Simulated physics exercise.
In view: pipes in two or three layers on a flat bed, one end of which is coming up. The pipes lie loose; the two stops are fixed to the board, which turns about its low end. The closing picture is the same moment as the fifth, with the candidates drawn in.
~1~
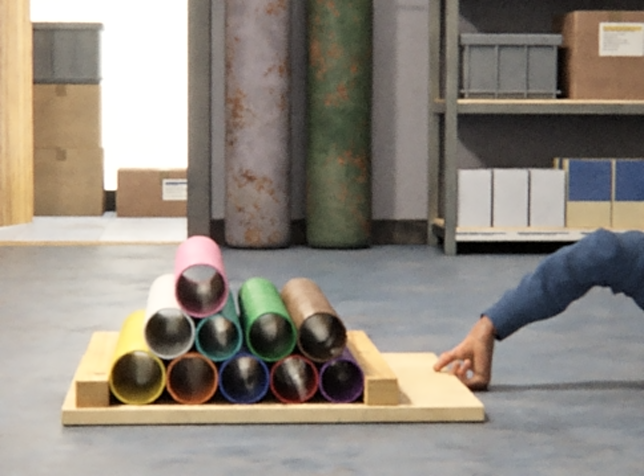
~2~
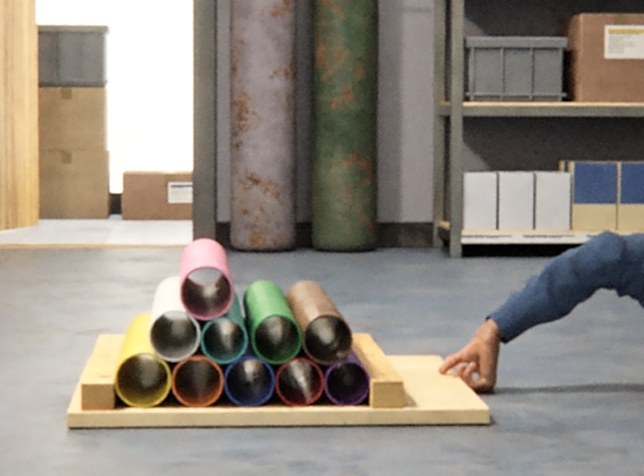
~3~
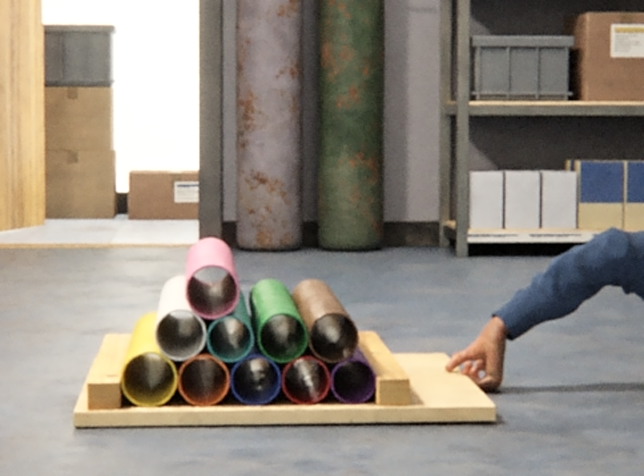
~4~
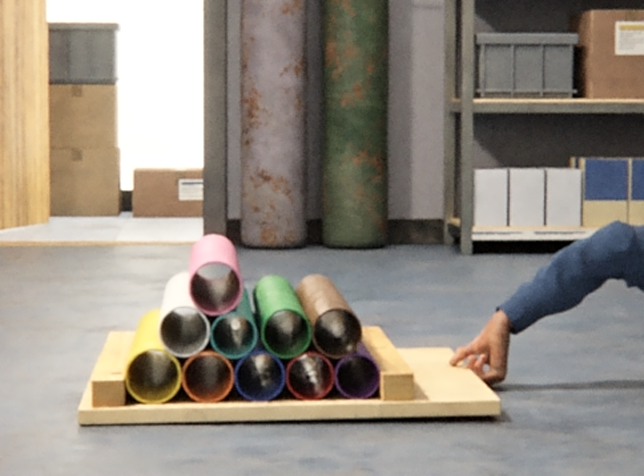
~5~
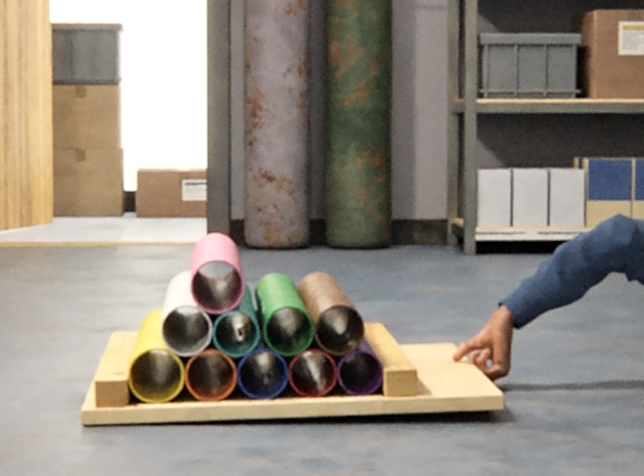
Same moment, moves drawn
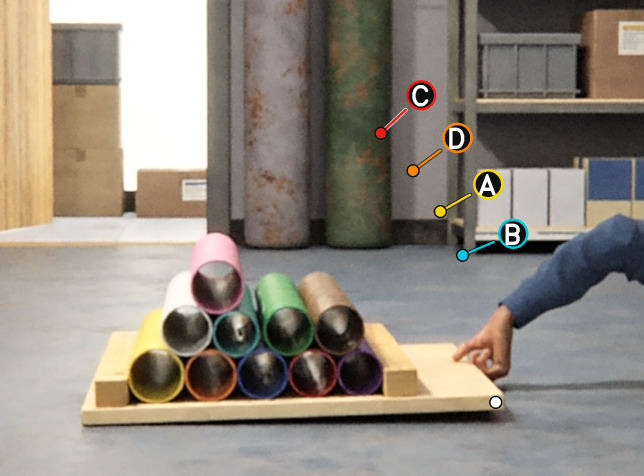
A hand holding the right end of a wooden board stacked with colourful pipes, barely moving as the view shifts slightly left.
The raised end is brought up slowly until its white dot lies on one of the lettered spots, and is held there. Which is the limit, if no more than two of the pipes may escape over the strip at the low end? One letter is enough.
Raise it to A.
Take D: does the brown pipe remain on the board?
No, with D.
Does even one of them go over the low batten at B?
No, at B.
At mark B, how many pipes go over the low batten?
At B the number is none.
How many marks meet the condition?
Two of the four.
On the marked copy, A at (440, 212); B at (462, 255); C at (381, 133); D at (413, 171); the white dot at (496, 402).
Following A. Soon after the start, board at 17°.
Later, board at 30°.
In the end, board at 30°, none over the low batten.
As for the rest, B none over the low batten; C five over the low batten; D five over the low batten.
